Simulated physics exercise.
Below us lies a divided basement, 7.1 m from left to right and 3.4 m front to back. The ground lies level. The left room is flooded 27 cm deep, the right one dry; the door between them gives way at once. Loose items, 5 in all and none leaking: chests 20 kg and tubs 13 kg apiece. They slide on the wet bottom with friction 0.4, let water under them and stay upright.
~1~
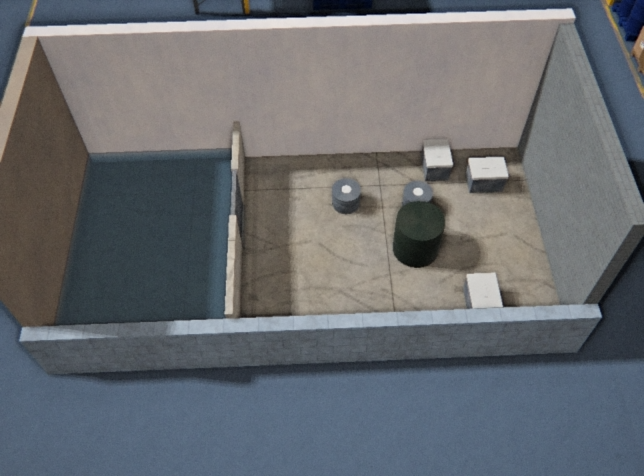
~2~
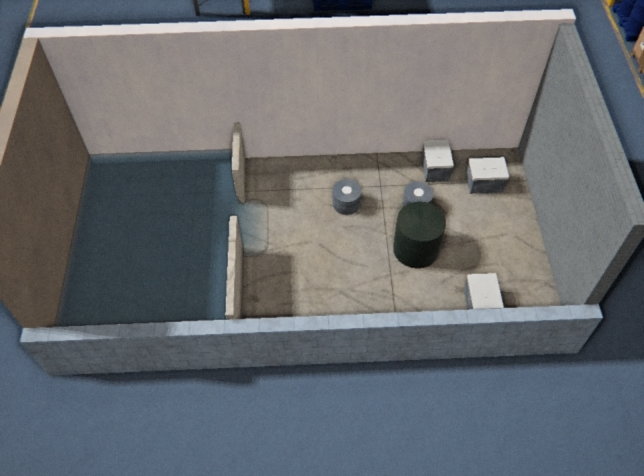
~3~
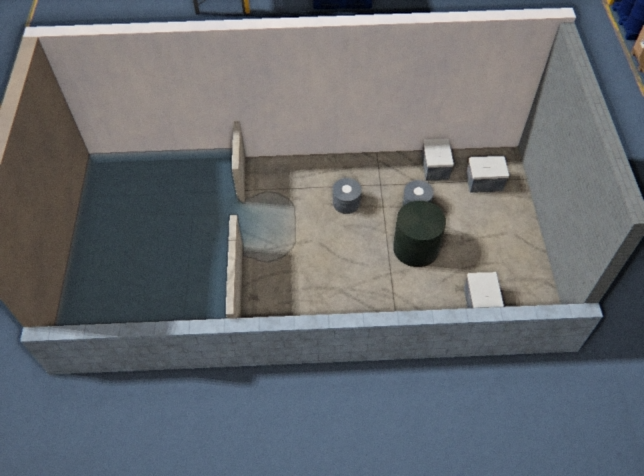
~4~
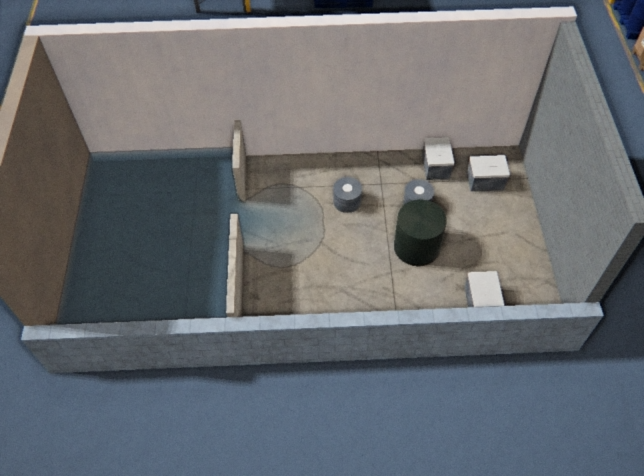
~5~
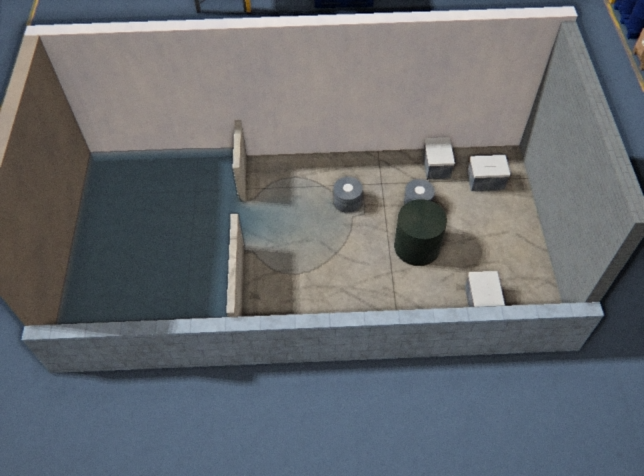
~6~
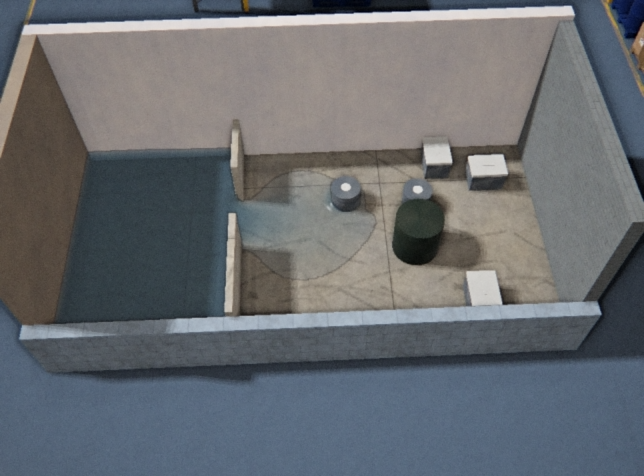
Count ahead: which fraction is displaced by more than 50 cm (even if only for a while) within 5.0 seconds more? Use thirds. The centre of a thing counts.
That comes to one to two thirds.
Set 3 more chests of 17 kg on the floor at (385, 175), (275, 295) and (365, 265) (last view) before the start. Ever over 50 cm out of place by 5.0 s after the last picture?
In that order: Past it, under, over.
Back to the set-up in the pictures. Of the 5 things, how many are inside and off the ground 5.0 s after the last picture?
1 of them.
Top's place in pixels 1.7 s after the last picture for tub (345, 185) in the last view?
Around (377, 180).
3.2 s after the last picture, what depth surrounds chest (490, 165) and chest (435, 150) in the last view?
Roughly 2 and 6 cm.
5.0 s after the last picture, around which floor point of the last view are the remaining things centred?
At about (463, 207).
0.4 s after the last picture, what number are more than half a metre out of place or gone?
By then 0.
Then, 0.4 s after the last picture 0 of 5 are over 50 cm from their spots; 0 afloat.
Then, 1.7 s after the last picture 1 of 5 are over 50 cm from their spots; 0 afloat.
Then, 3.2 s after the last picture 2 of 5 are over 50 cm from their spots; 1 afloat.
Then, 5.0 s after the last picture 2 of 5 are over 50 cm from their spots, and 2 have been at some point; 1 afloat.
